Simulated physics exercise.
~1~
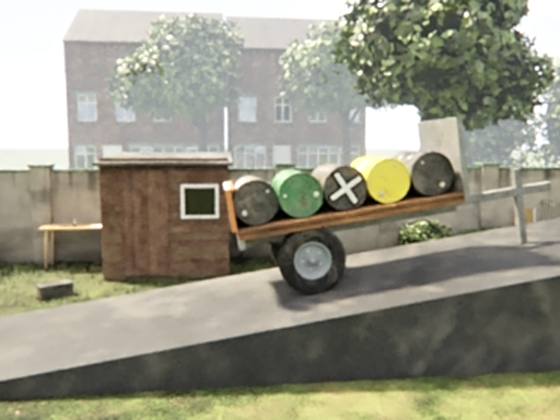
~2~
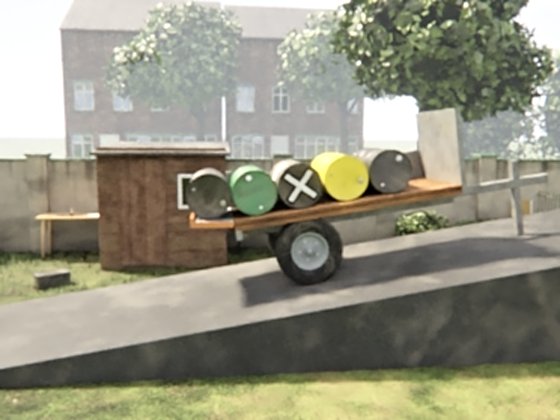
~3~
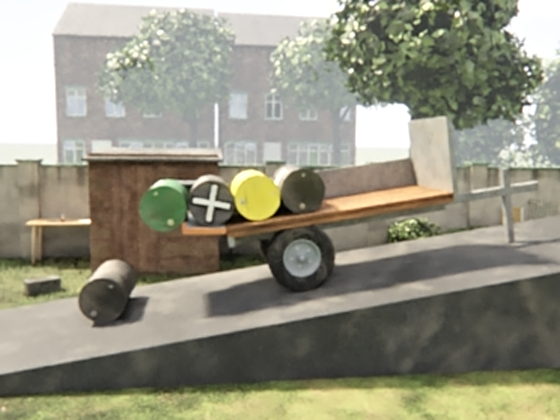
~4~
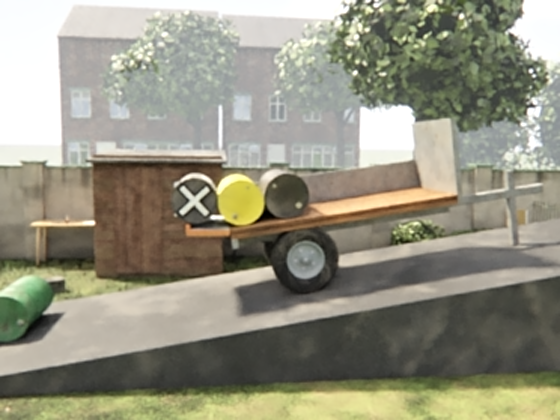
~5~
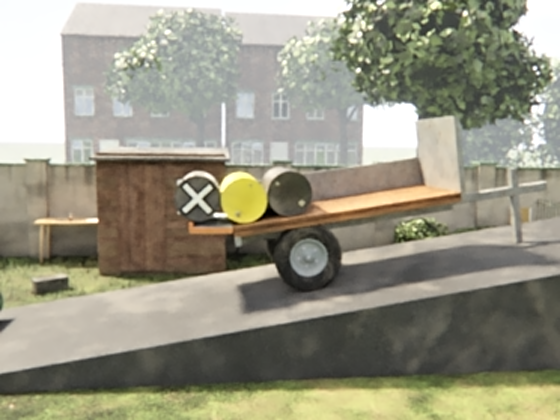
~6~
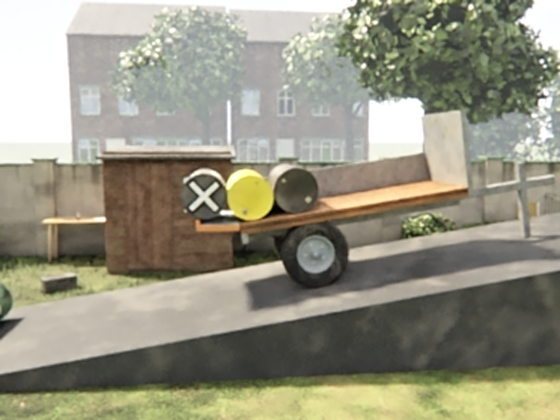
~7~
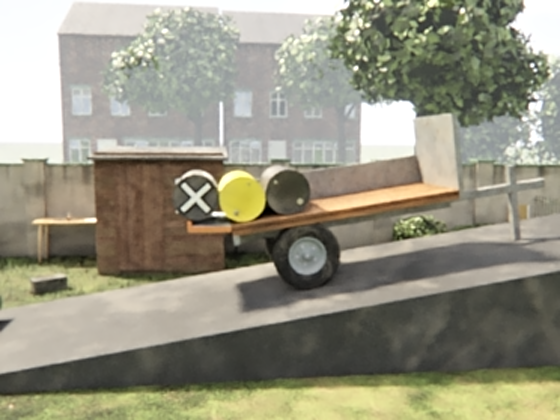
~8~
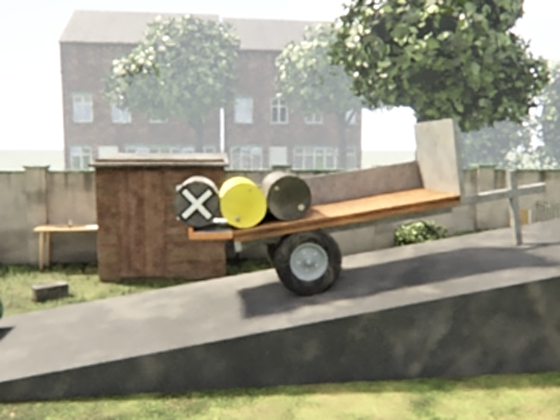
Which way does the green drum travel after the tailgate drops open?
The green drum moves to the left, rolling off the open tail of the trailer and on down the slope.
